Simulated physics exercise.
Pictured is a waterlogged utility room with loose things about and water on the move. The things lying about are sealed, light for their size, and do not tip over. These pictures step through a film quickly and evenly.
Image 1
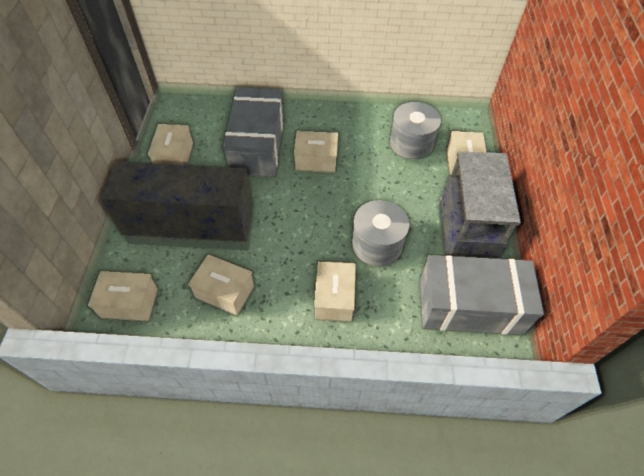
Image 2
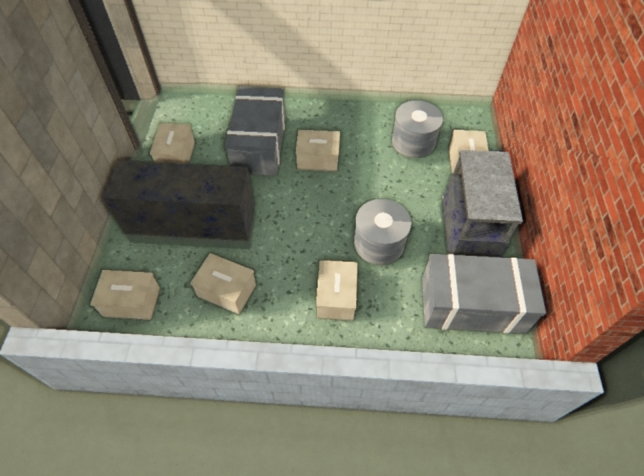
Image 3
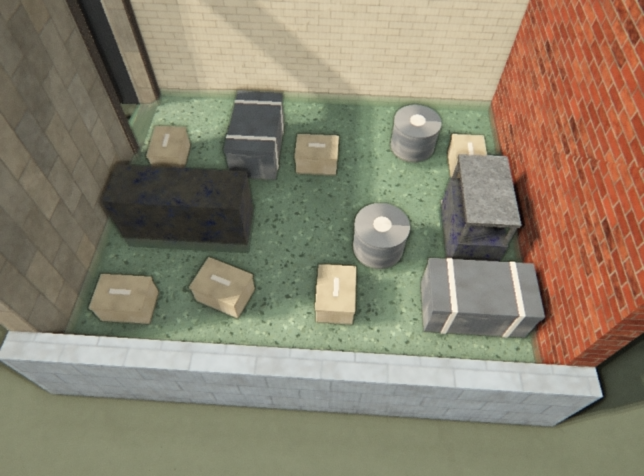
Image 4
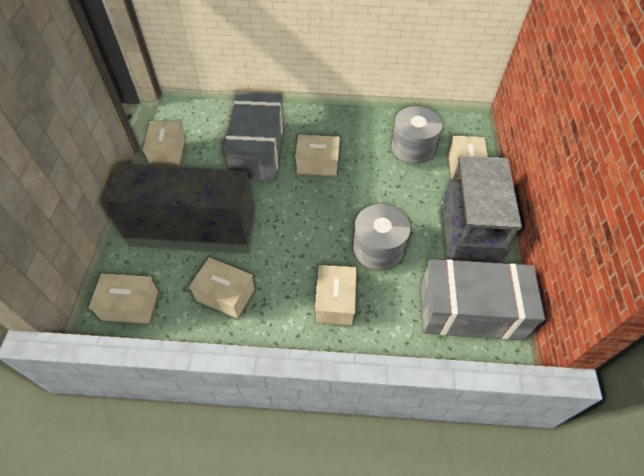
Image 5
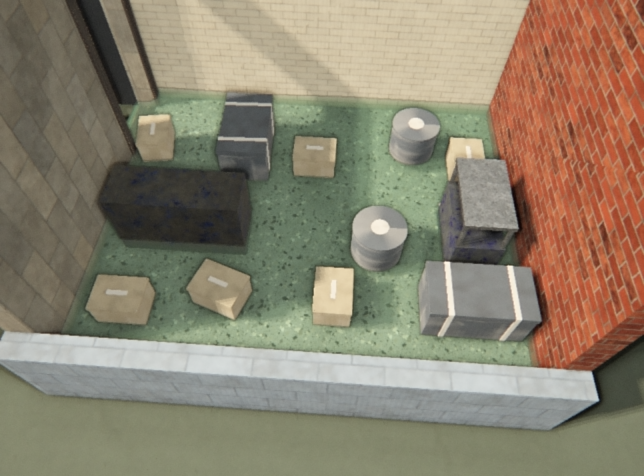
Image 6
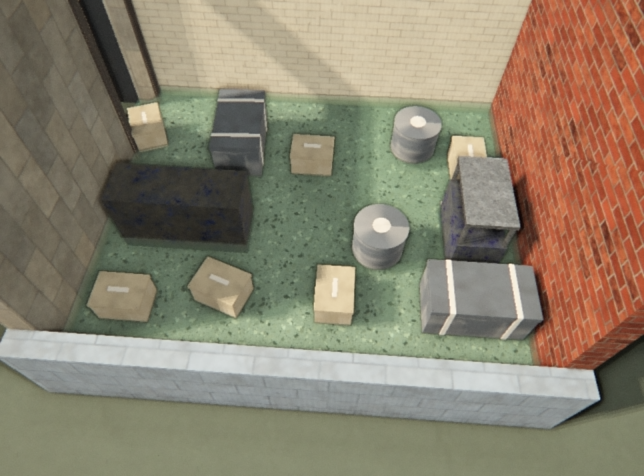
Flooded utility room seen from above, a tan box drifting slowly left toward the back corner, then a dark strapped trunk edging left.
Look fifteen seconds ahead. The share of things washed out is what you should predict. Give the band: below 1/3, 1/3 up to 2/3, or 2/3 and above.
Honestly, the part swept out lands in the lowest band of thirds.
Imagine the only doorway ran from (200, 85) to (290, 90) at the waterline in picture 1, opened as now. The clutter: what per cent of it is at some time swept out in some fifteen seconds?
Close to 40 percent.
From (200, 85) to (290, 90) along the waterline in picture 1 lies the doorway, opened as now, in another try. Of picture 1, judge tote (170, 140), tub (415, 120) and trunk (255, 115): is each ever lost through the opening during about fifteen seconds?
Escapes, escapes, escapes.
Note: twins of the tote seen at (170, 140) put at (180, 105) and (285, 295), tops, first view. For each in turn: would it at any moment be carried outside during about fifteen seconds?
First one makes it out, second one does not escape.
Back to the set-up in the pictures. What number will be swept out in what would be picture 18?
That comes to 1.
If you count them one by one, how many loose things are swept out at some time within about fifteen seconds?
The count is 1.
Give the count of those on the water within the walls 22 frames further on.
By my count, 9.
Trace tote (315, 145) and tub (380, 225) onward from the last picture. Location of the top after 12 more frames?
First object near (212, 116); second object near (360, 194).
A moment on, 1 of 10 are out; 9 afloat.
Next, 1 of 10 are out; 9 afloat.
Later, 1 of 10 are out; 9 afloat.
In the end, 1 of 10 are out; 9 afloat.
